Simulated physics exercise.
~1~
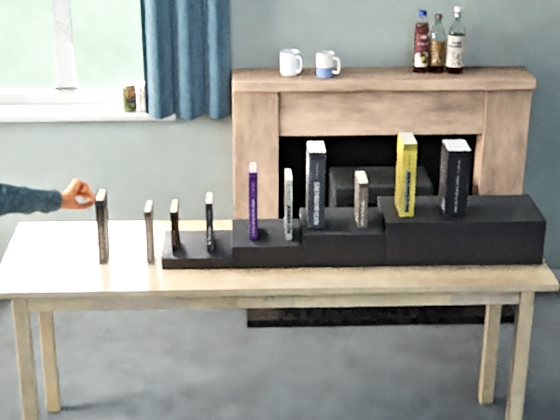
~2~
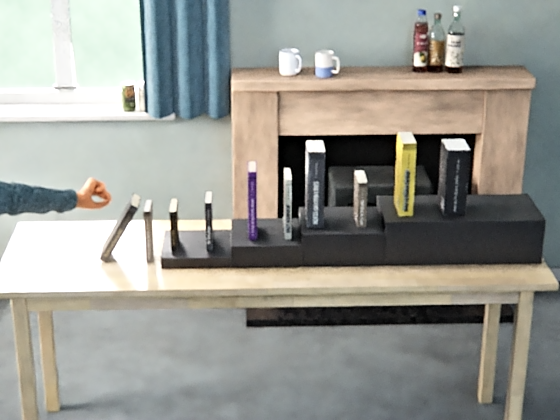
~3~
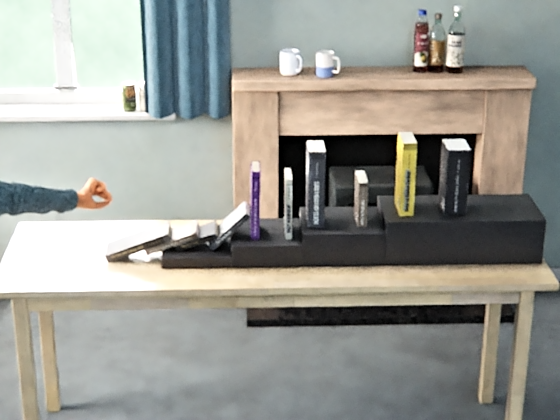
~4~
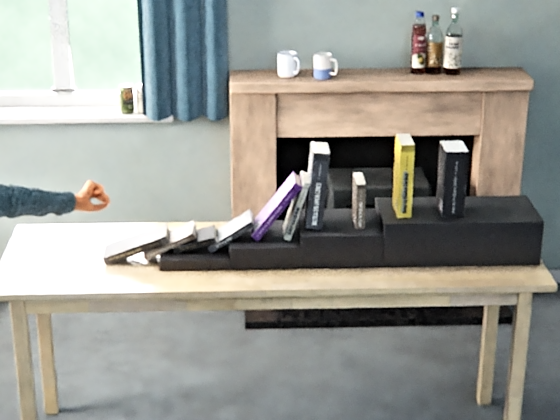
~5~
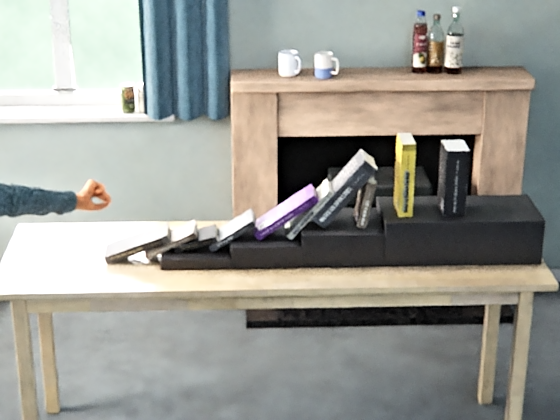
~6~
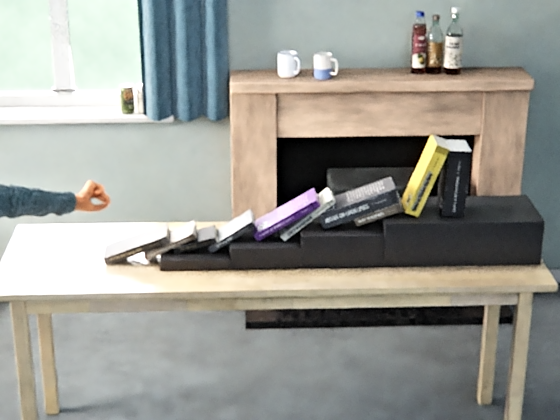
In the video, a hand tips the leftmost of a row of upright books on a stepped black platform atop a table, and they topple rightward one after another, including a purple one, until a yellow book leans against the last dark book, which still stands.
